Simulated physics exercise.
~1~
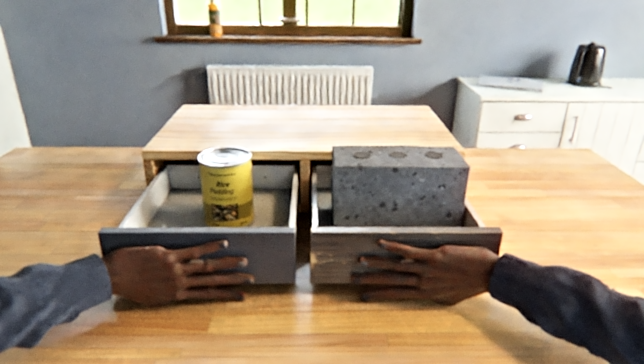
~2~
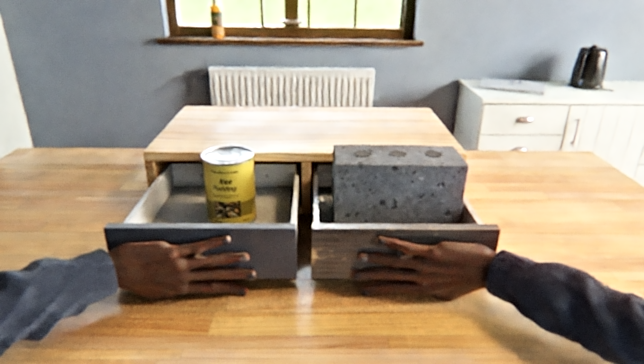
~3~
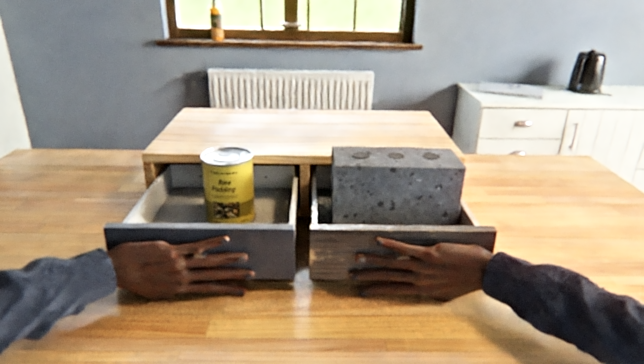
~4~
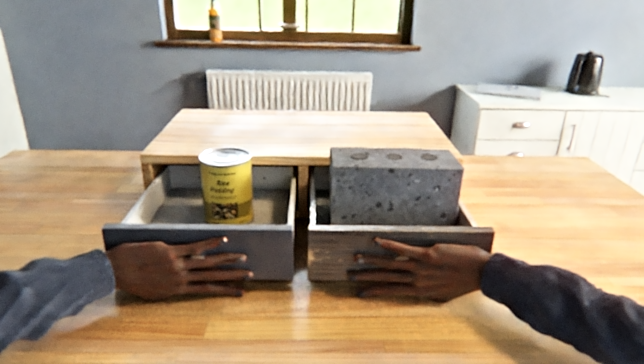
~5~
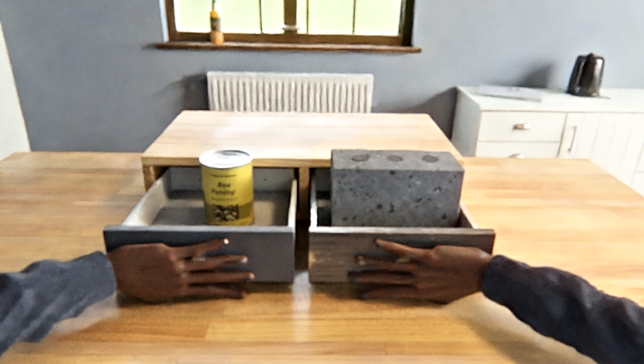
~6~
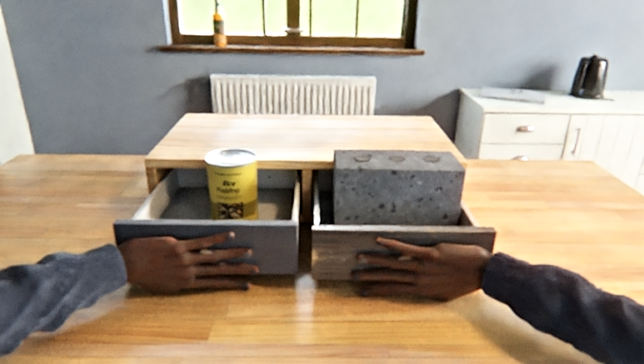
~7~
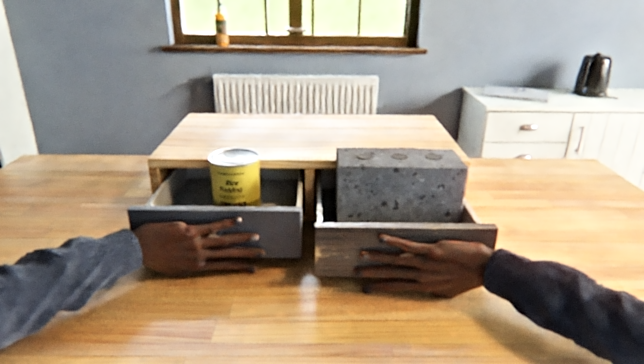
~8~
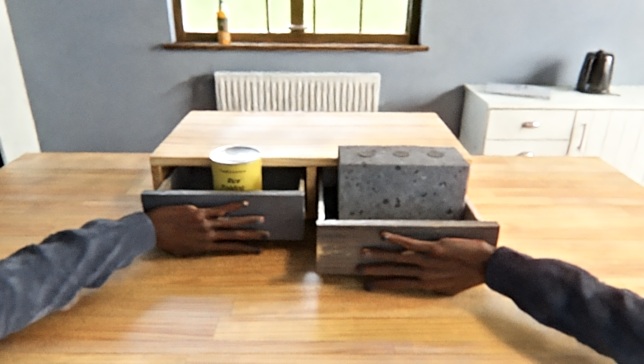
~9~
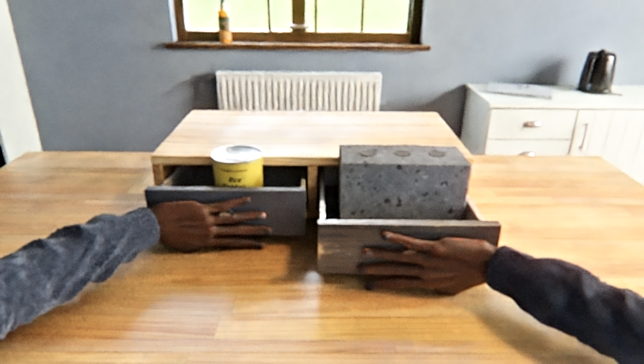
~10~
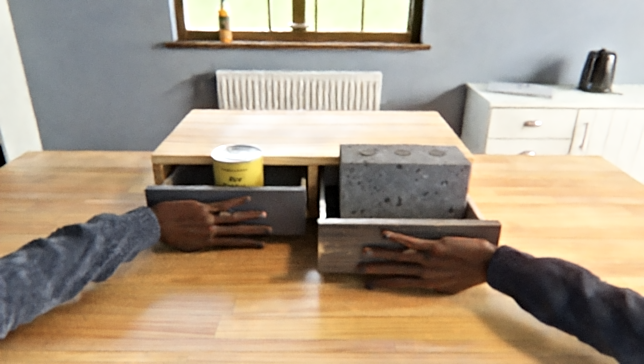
Two hands in dark sleeves rest on the fronts of two pulled-out drawers in a small wooden chest, seen from the user's side of a wooden table. A yellow tin stands upright in the left drawer, and a large grey brick fills the right one, with a radiator and window behind. At first the hands and drawers stay almost still while the view sways slightly. Then the left hand pushes its drawer partway in, carrying the tin toward the chest, while the right drawer barely moves. Both drawers end up still open, the right one farther out, with the hands against them.
